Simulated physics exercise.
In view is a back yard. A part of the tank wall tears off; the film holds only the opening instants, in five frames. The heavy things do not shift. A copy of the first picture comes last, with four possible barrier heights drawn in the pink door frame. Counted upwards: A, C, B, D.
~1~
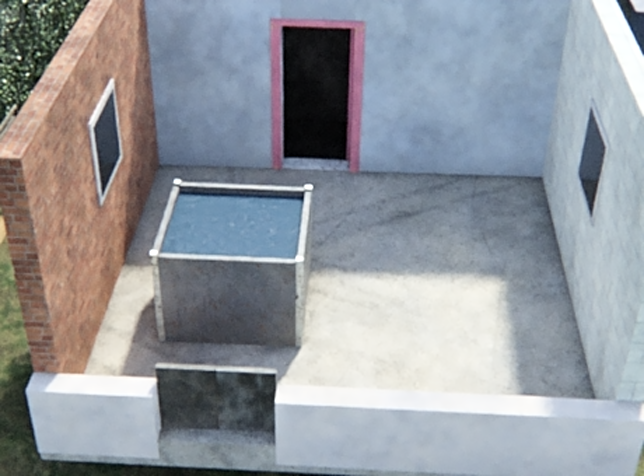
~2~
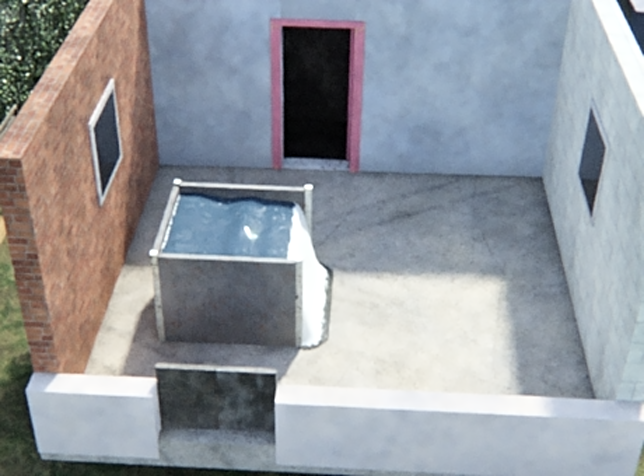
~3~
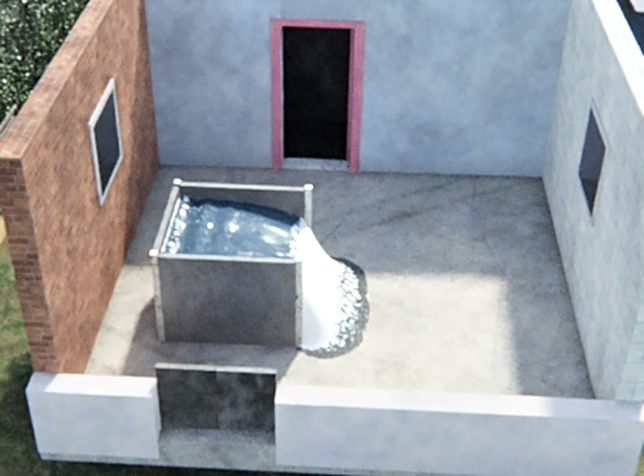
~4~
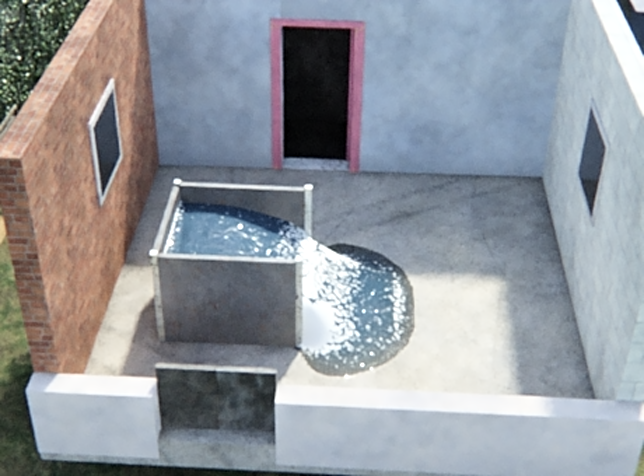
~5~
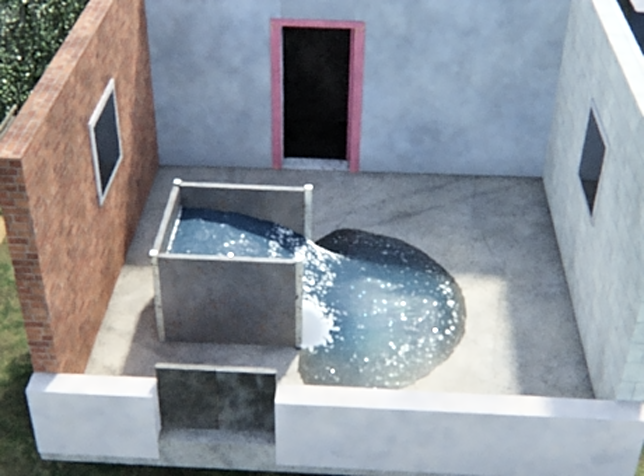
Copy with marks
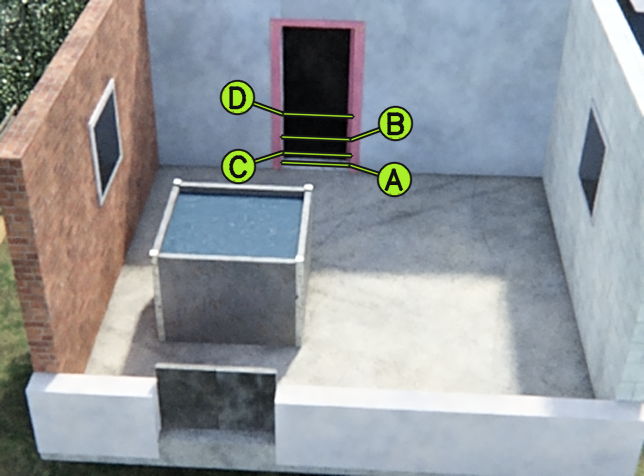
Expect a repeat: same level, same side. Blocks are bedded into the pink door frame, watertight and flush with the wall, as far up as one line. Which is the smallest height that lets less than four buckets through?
A is the one.
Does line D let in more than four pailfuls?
No.
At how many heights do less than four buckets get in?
All of them.
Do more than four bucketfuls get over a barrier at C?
No, not at all.
On the marked copy, A at (316, 163); B at (316, 138); C at (316, 154); D at (317, 115); from the bottom up A, C, B, D.
With A, a splash gets over, under a bucket.
With B, nothing gets over.
With C, nothing gets over.
With D, nothing gets over.
